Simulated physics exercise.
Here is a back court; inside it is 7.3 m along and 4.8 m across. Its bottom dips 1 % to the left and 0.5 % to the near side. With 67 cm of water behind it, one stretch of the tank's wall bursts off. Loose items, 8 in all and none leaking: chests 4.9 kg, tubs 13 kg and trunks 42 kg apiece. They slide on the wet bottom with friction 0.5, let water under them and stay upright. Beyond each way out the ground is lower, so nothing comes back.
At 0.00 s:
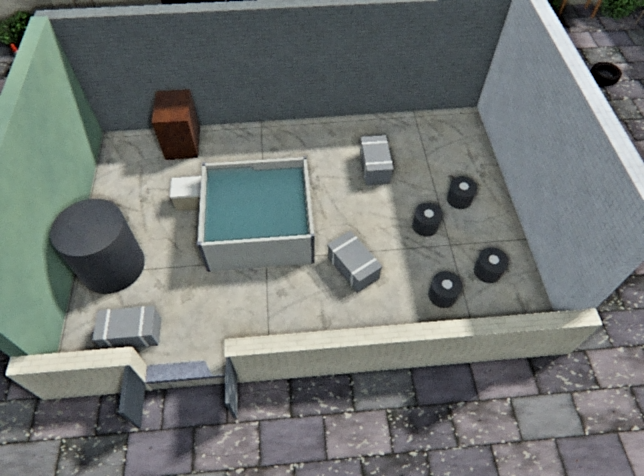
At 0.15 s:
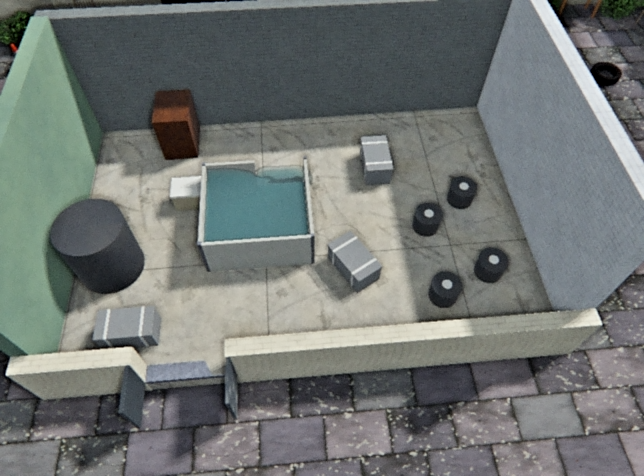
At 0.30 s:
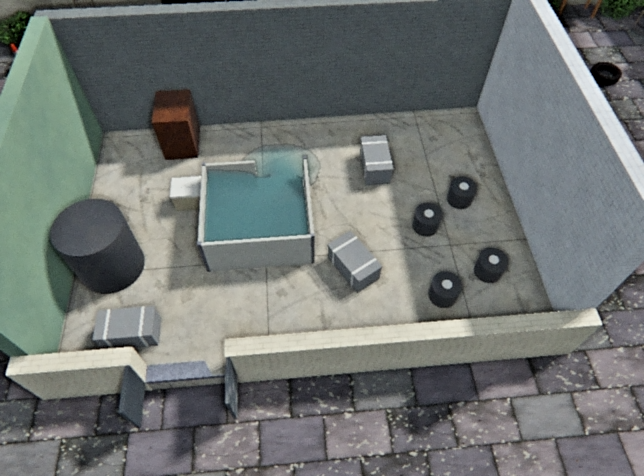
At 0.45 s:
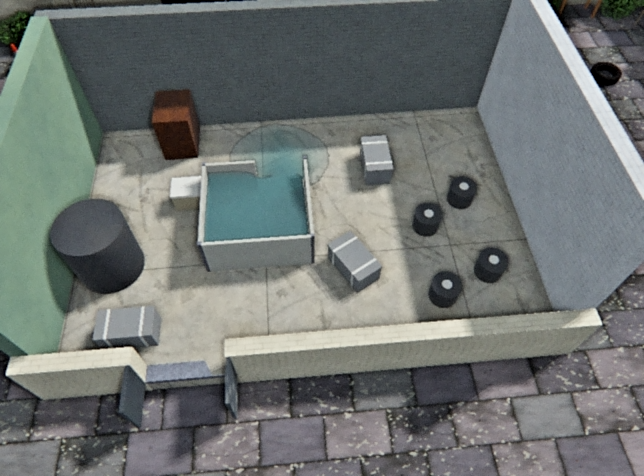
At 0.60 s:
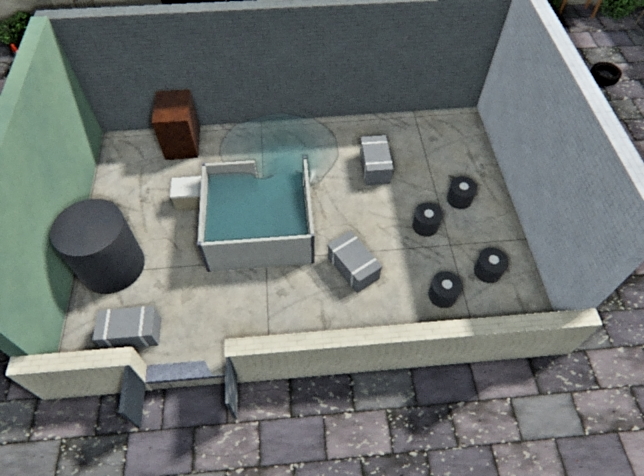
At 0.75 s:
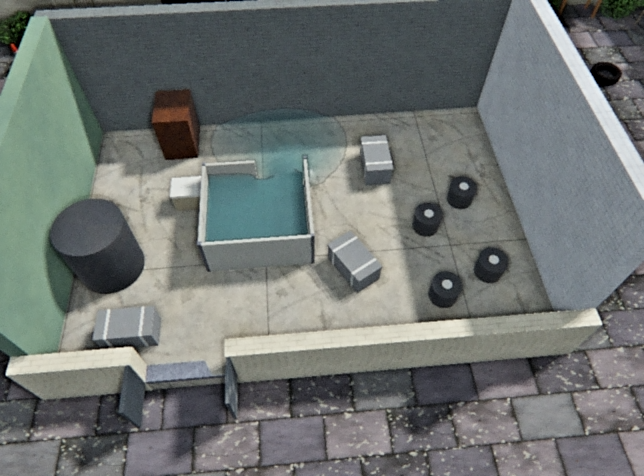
Water broke out through the back wall of a square tank in a walled courtyard and spread in a thin, rounded pool over the paving behind it, while the boxes and dark tubs stayed still.
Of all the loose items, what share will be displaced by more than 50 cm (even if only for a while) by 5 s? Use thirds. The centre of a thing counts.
Share: Not even a third.
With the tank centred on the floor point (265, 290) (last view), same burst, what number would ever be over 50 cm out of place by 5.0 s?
In that case 1 of them.
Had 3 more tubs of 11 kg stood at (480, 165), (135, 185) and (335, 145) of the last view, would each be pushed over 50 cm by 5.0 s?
In turn: Over, less, over.
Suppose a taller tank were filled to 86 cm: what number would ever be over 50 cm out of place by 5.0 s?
Then 1.
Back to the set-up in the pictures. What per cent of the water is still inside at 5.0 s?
About 100 per cent.
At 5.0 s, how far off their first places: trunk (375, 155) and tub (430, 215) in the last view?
In that order: 0 cm, 0 cm.
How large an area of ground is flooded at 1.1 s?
About 7.0 m2.
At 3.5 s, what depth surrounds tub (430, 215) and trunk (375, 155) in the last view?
Roughly 0 and 3 cm.
After 1.1 s 0 of 8 are over 50 cm from their spots; 0 afloat.
After 2.2 s 0 of 8 are over 50 cm from their spots; 0 afloat.
After 3.5 s 1 of 8 are over 50 cm from their spots; 0 afloat.
After 5.0 s 1 of 8 are over 50 cm from their spots, and 1 have been at some point; 0 afloat.
